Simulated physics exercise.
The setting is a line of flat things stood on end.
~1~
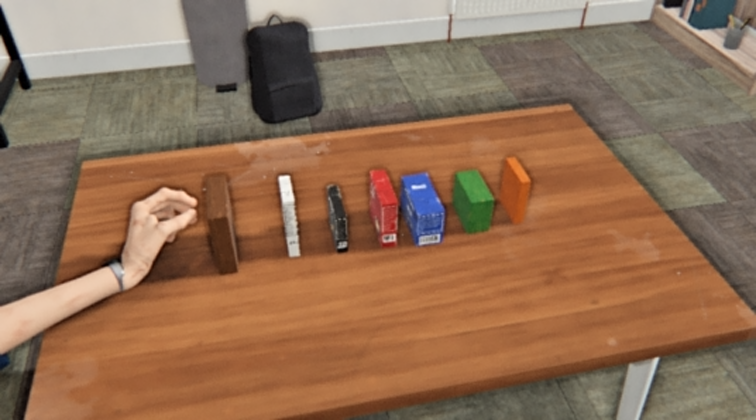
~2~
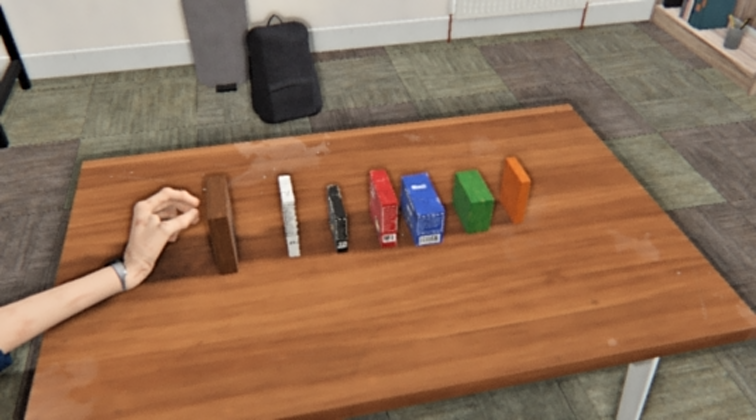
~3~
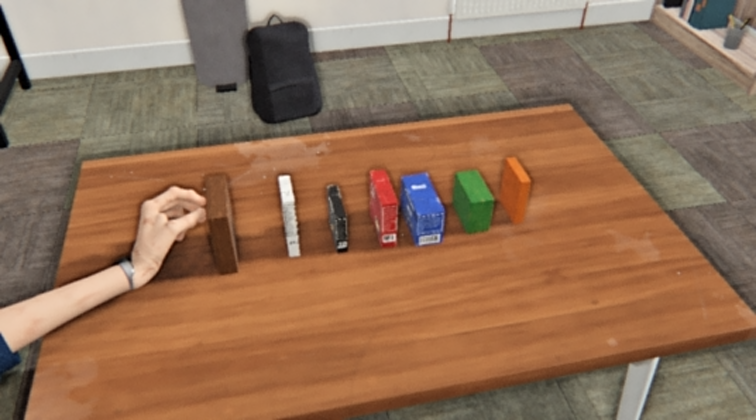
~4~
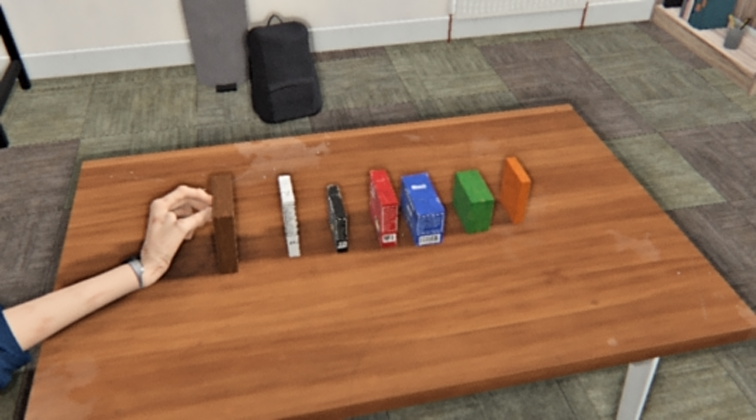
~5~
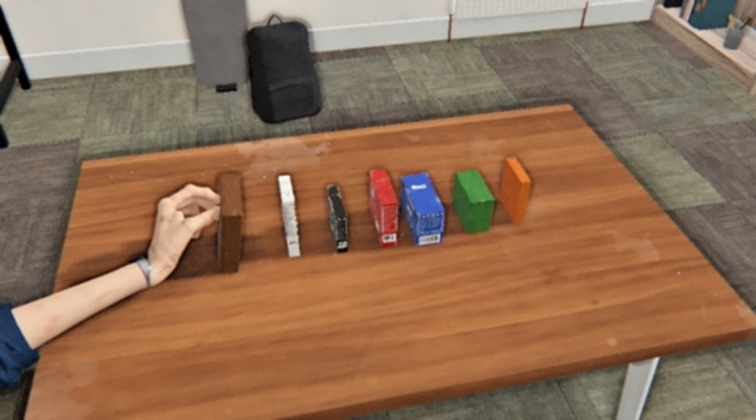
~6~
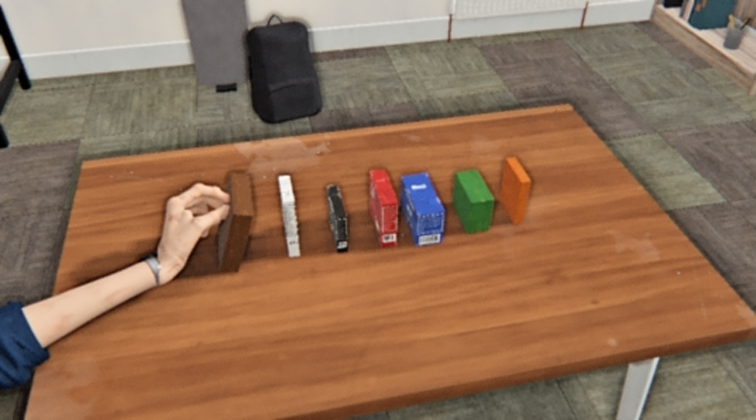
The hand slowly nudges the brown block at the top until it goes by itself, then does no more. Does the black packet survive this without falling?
No, not standing.
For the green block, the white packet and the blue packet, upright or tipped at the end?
The green block remains standing; the white packet goes down; the blue packet remains standing.
Then, 0.20 s past the last view, brown block 54° over; white packet rocked 15° from its first pose.
Then, 0.30 s past the last view, brown block 82° over; black packet rocked 45° from its first pose near (357, 217); white packet rocked 51° from its first pose.
Then, 0.50 s past the last view, brown block 90° over; black packet rocked 64° from its first pose near (362, 221); white packet rocked 66° from its first pose; red packet rocked 18° from its first pose.
Finally, down or leaning hard on the table, white packet and black packet; left askew, red packet; the other 2 still in place. Final places as the last picture's camera would see them, black packet near (361, 221).
